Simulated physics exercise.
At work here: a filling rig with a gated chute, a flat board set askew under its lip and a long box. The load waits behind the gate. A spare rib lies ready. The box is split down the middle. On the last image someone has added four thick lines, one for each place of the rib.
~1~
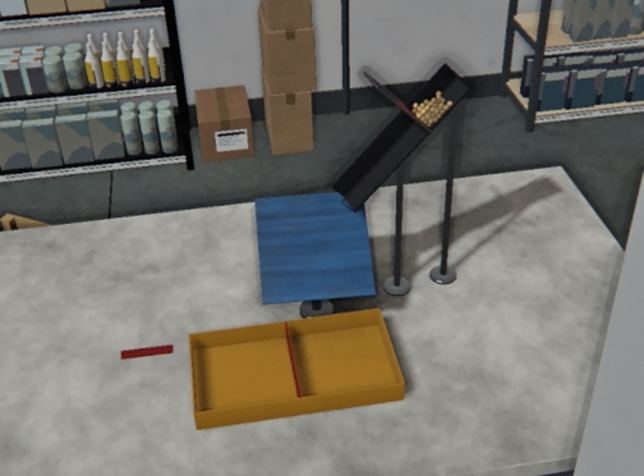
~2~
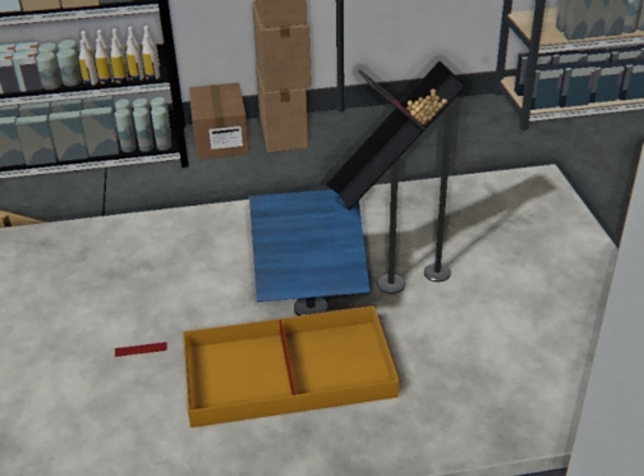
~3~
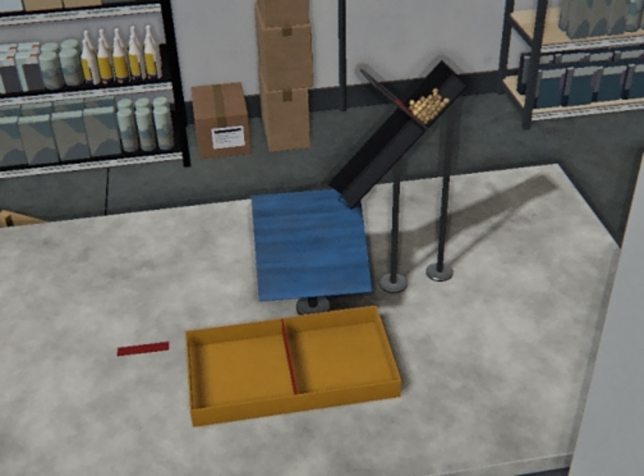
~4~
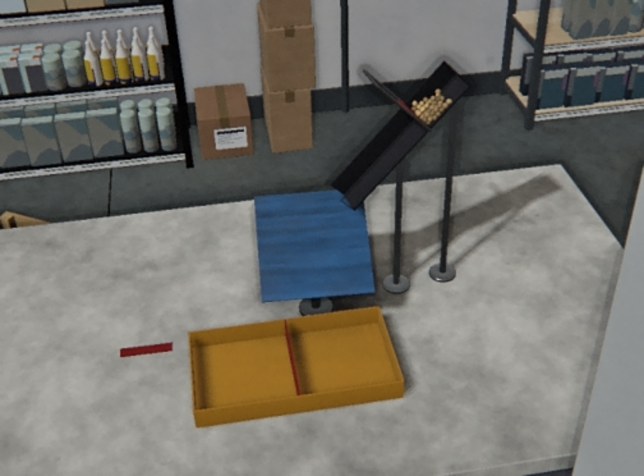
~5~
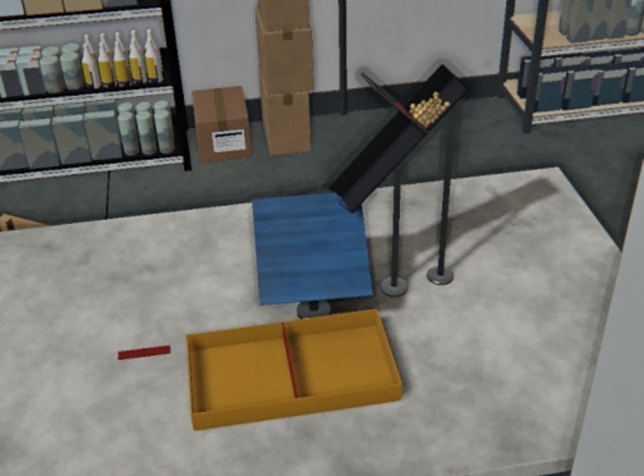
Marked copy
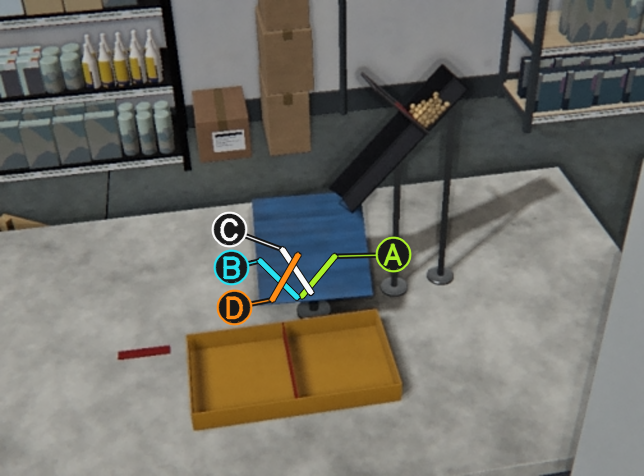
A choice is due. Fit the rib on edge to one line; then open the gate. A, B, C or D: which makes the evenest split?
The answer is line D.
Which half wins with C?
Right.
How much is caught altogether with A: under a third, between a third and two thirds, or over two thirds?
Over two thirds.
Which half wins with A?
The left half.
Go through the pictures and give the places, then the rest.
The first frame shows load behind the gate at (427, 110), dried chickpeas; lip of the chute at (350, 205), sloping fairly steeply.
The second frame shows middle of the board at (308, 243), tilted fairly steeply; middle of its low edge at (313, 297); of its high edge at (303, 192).
The third frame shows front corners of the box at (191, 411) and (400, 380); front end of its middle wall at (297, 395); gate still shut at (404, 108).
The fourth frame shows middle of the load at (427, 108); lip at (349, 203).
The fifth frame shows middle of the load at (424, 111); lip at (347, 205).
On the marked copy, line A from (334, 256) to (301, 296); line B from (260, 260) to (297, 297); line C from (282, 249) to (310, 292); line D from (298, 255) to (272, 299).
For line A, of what is caught, nearly all in the left half, a small part in the right.
For line B, of what is caught, a stray few in the left half, nearly all in the right.
For line C, of what is caught, a stray few in the left half, nearly all in the right.
For line D, of what is caught, about half in the left half, about half in the right.
